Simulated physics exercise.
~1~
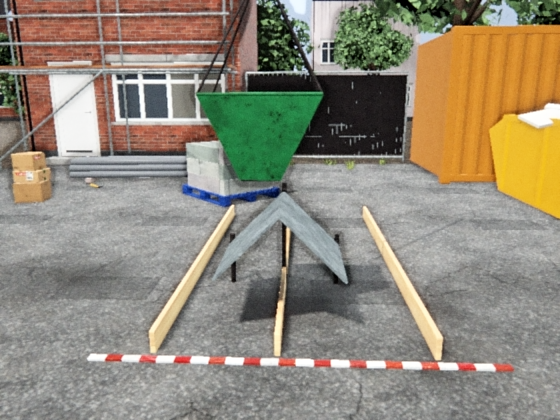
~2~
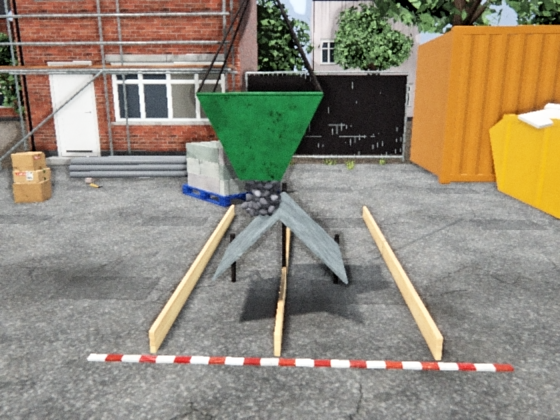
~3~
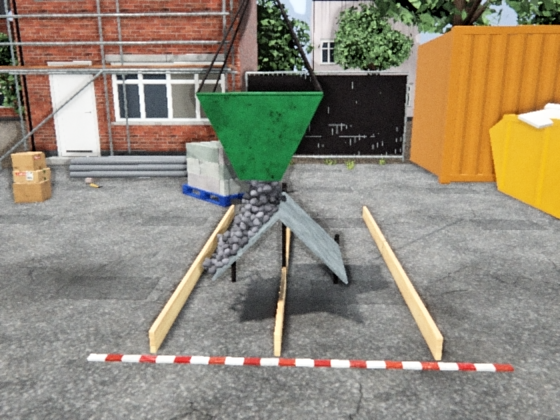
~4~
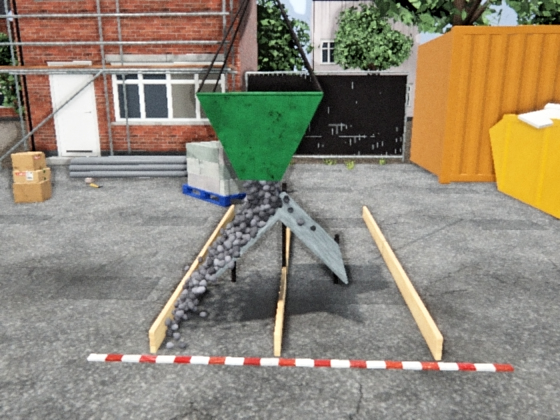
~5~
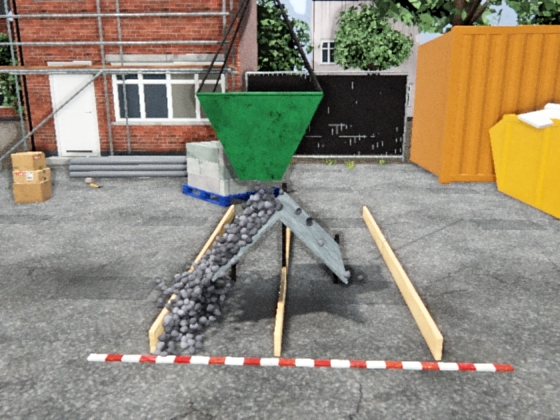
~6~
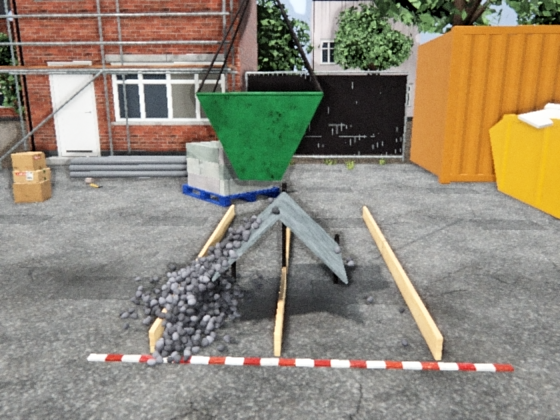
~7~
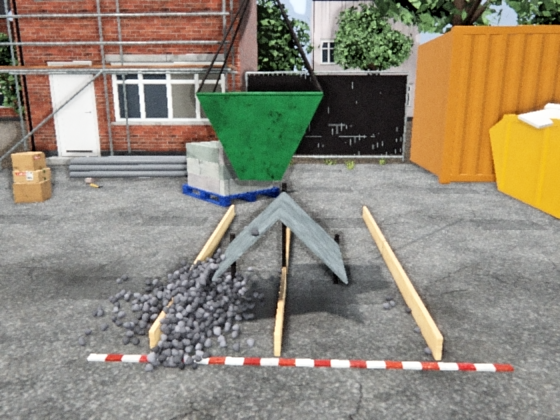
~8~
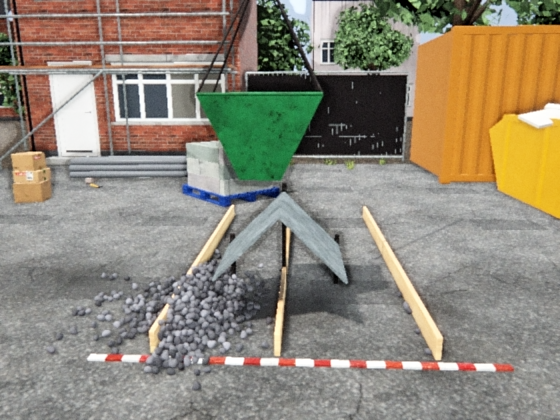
Grey stones poured from the bottom of a hanging green skip onto a peaked steel slide and ran mostly down its left side, piling up in the left bay between wooden boards, with some spilling over the outer board onto the tarmac.
